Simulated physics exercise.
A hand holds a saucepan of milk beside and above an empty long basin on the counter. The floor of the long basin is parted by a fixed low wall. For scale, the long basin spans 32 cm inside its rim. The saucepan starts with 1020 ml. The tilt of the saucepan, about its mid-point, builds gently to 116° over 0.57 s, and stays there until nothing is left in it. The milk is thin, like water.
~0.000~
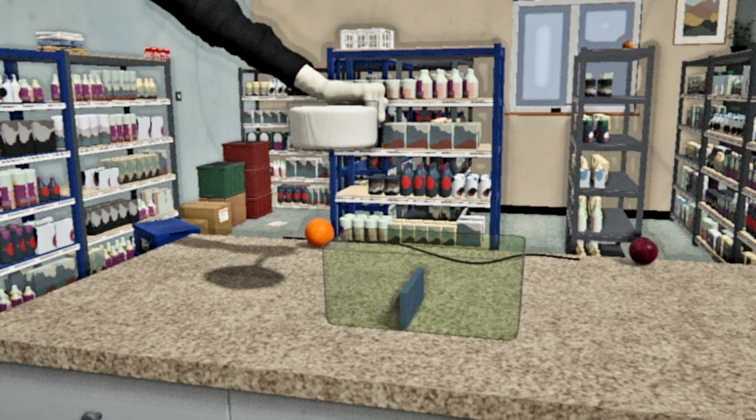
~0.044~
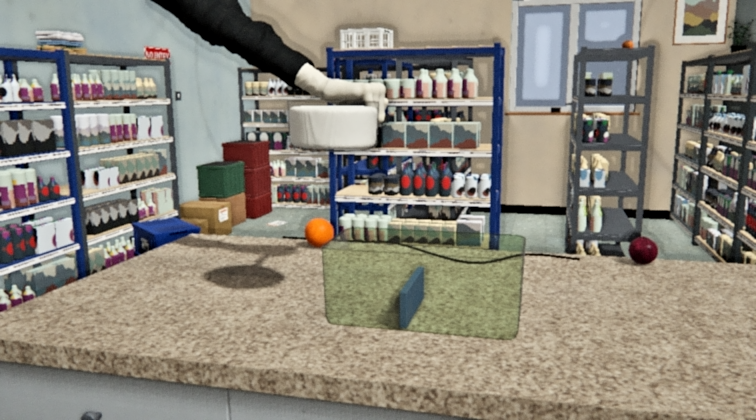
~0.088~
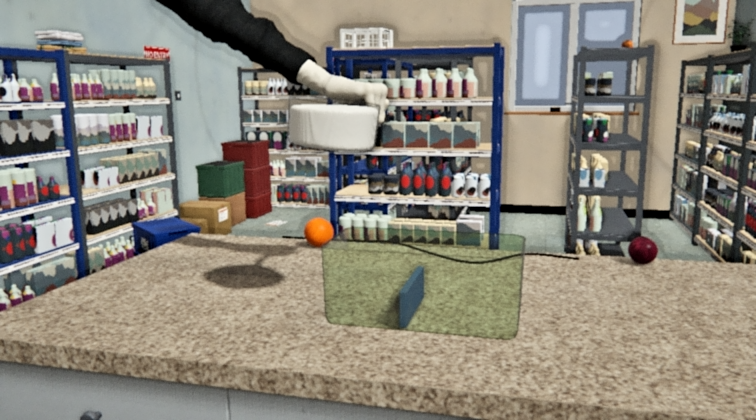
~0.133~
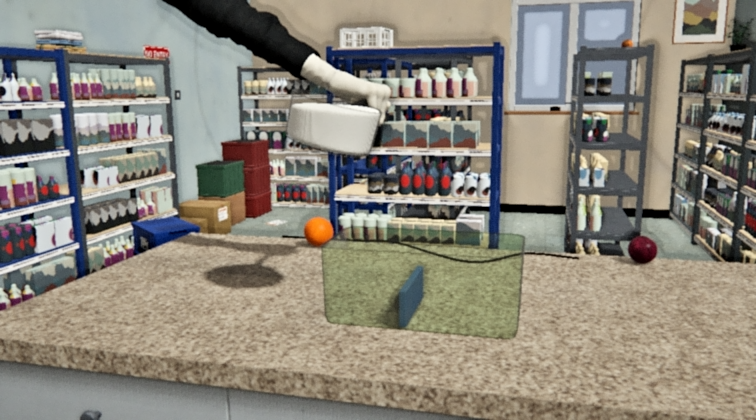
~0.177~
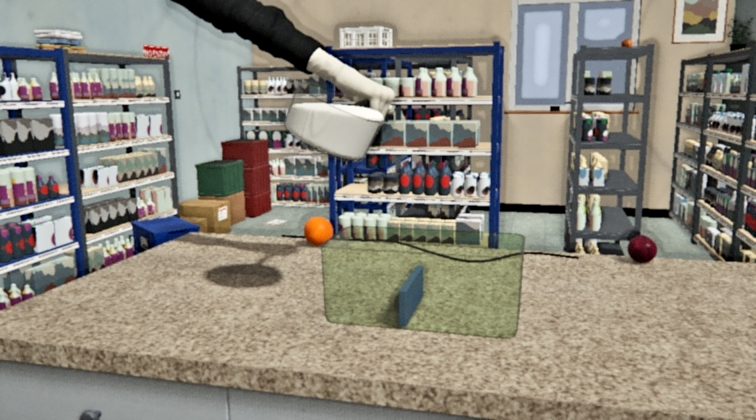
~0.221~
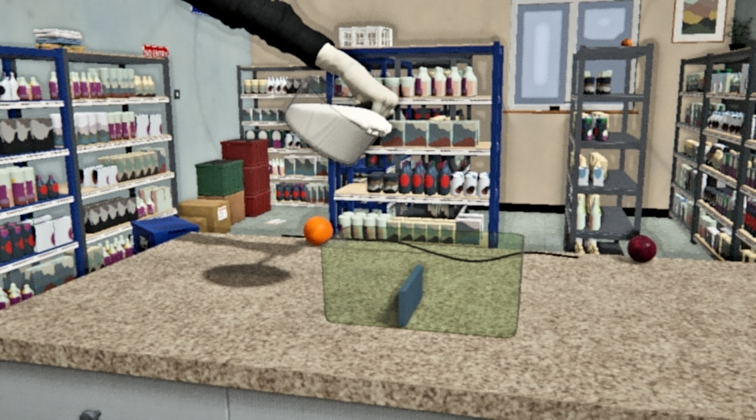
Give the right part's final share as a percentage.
The far part has some 47 per cent.
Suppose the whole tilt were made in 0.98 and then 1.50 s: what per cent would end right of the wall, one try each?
First 65, then 70 per cent.
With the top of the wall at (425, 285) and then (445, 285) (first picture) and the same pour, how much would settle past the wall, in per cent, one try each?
First 25, then 10 per cent.
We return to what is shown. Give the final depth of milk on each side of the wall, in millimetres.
Left about 26 mm, right about 18 mm.
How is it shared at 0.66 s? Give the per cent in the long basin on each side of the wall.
Left about 44, right about 48.
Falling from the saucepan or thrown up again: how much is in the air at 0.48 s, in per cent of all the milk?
Near 56 in a hundred.
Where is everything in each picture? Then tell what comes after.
In the first frame, it leans 0°; its right rim is at (377, 103); the milk meets the walls at (294, 109) and (376, 109); the long basin's rim runs from (335, 238) to (524, 249); the wall's top is at (413, 280).
In the second frame, it leans 2°; its right rim is at (377, 104); the milk meets the walls at (295, 108) and (377, 109).
In the third frame, it leans 7°; its right rim is at (378, 107); the milk meets the walls at (295, 106) and (377, 110).
In the fourth frame, it leans 15°; its right rim is at (380, 114); the milk meets the walls at (296, 106) and (380, 111).
In the fifth frame, it leans 26°; its right rim is at (380, 123); the milk meets the walls at (296, 106) and (379, 118); 3 per cent is over the edge.
In the sixth frame, it leans 38°; its right rim is at (379, 133); the milk meets the walls at (292, 105) and (375, 123); 8 per cent is over the edge.
By 0.48 s the tilt is 108° and 15 per cent is still to pour, 4 is left of the wall and 25 right of it.
By 0.66 s the tilt is 116° and 2 per cent is still to pour, 43 is left of the wall and 49 right of it.
By 0.86 s the tilt is 116° and 0 per cent is still to pour, 48 is left of the wall and 46 right of it.
By 1.07 s the tilt is 116° and 0 per cent is still to pour, 50 is left of the wall and 47 right of it.
At rest 50 per cent lies left of the wall, 47 right of it and 3 outside.
